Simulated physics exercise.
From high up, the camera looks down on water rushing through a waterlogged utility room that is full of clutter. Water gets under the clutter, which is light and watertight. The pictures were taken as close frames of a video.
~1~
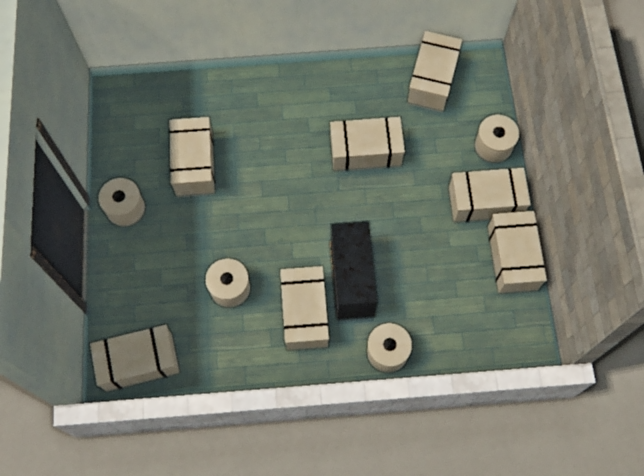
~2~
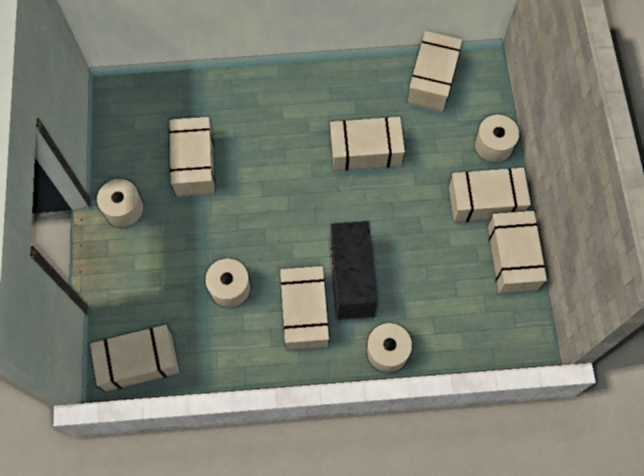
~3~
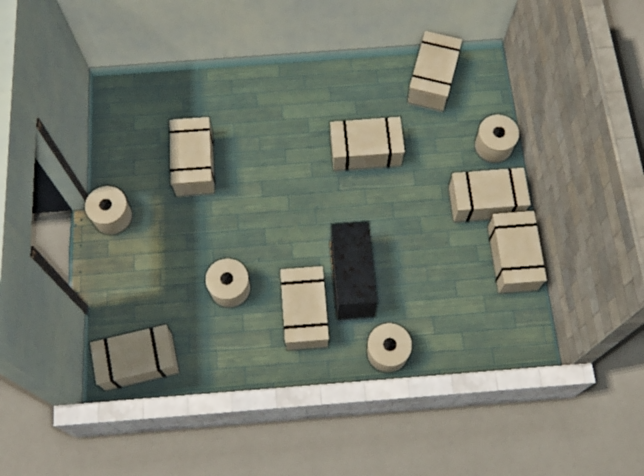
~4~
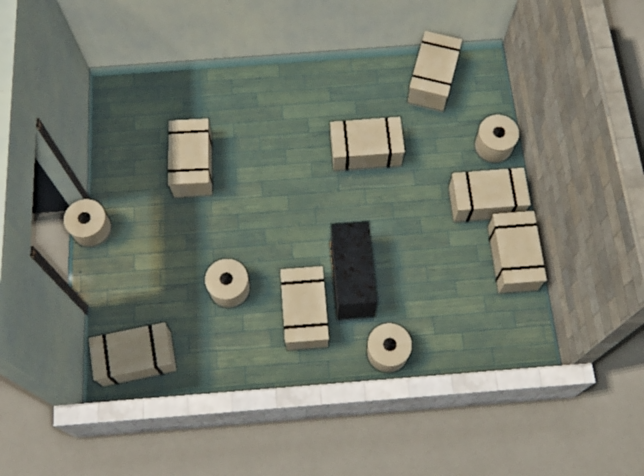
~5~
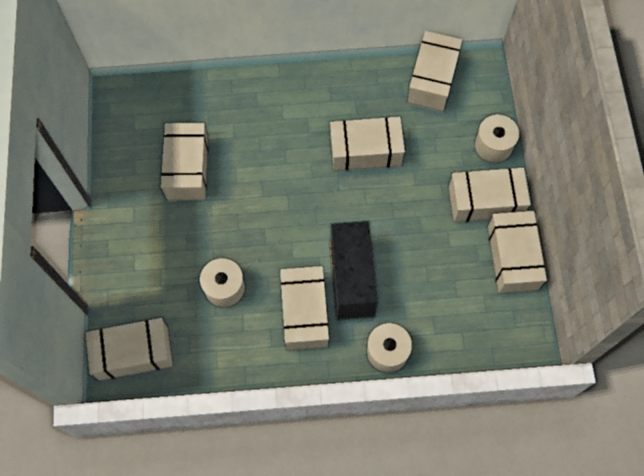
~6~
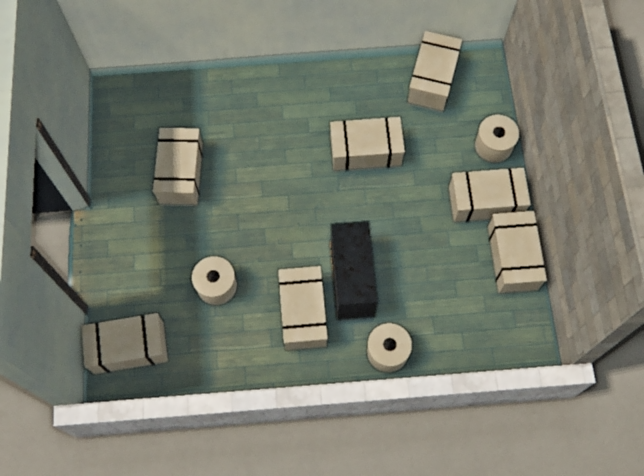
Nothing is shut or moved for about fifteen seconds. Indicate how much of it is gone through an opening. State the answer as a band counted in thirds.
Answer: Between one and two thirds.
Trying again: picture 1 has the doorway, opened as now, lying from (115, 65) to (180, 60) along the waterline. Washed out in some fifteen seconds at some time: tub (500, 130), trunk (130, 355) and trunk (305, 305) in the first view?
First never exits, second never exits, third never exits.
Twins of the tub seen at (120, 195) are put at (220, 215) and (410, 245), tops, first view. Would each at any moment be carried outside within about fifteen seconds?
Taking them in turn: Flushed away, then held back.
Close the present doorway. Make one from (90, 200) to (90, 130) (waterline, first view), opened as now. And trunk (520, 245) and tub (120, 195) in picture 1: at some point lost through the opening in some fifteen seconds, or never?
One by one, the outcome is not removed and flushed out.
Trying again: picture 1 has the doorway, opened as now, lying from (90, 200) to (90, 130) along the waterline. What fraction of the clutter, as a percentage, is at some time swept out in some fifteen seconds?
I reckon close to 20 per cent.
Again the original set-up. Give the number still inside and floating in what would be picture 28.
7.
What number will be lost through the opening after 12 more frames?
Count: 2.
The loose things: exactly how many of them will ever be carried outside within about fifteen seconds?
The number is 4.
A moment on, 1 of 11 are out; 10 afloat.
Next, 2 of 11 are out; 9 afloat.
Later, 4 of 11 are out; 7 afloat.
In the end, 4 of 11 are out; 7 afloat.
